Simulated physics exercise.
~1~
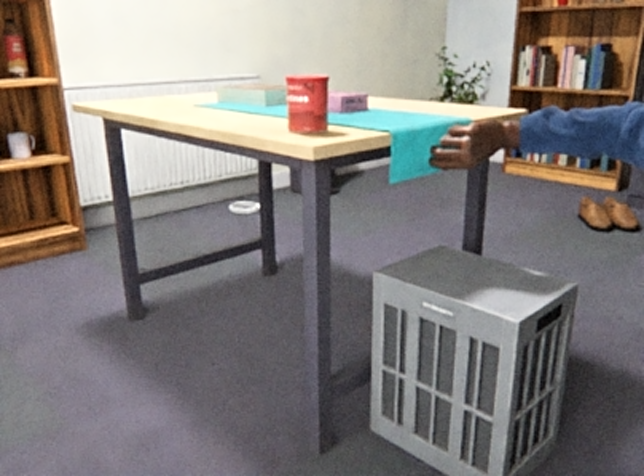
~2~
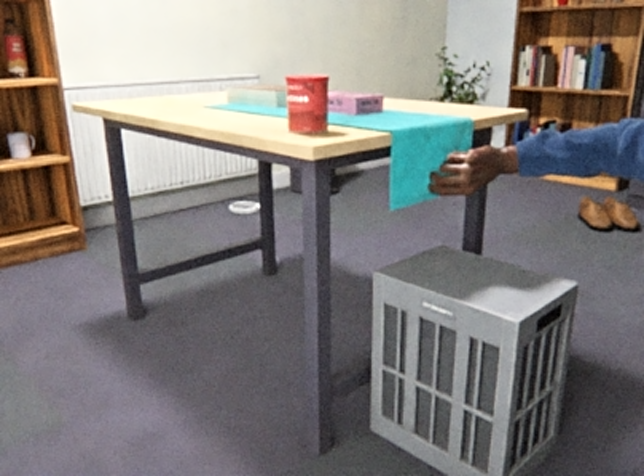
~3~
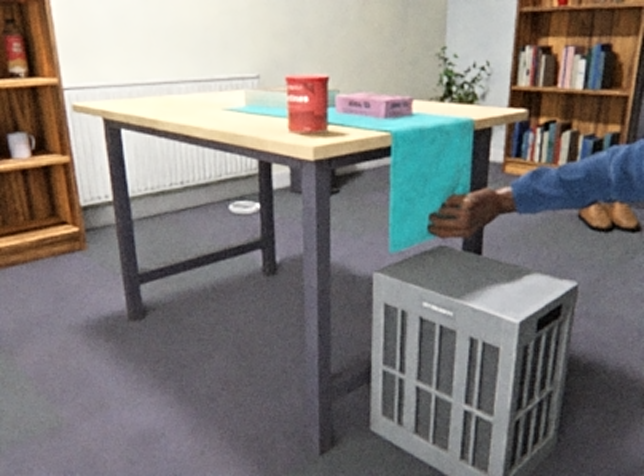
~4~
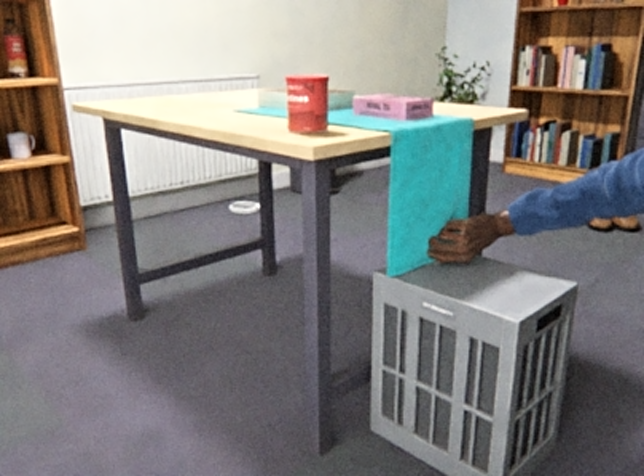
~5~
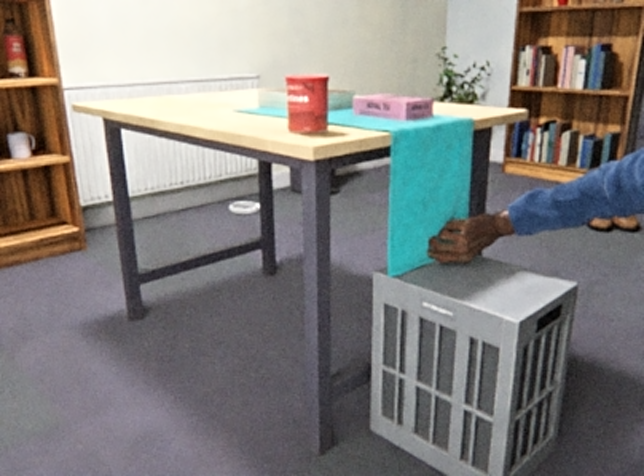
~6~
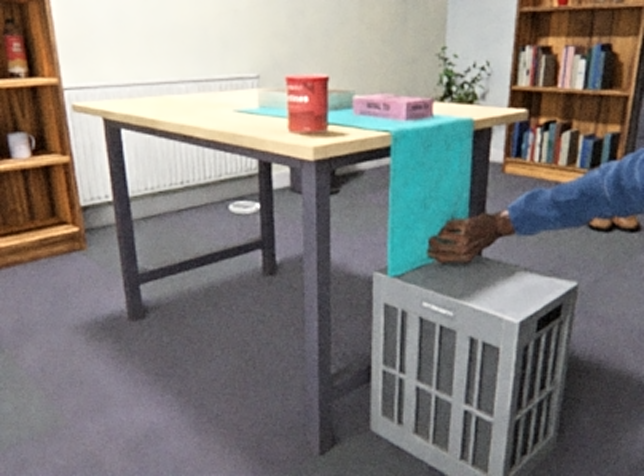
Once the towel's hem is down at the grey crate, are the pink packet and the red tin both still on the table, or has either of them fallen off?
Both are still on the table. The pink packet is carried along with the towel but stays up there, and the red tin does not move.
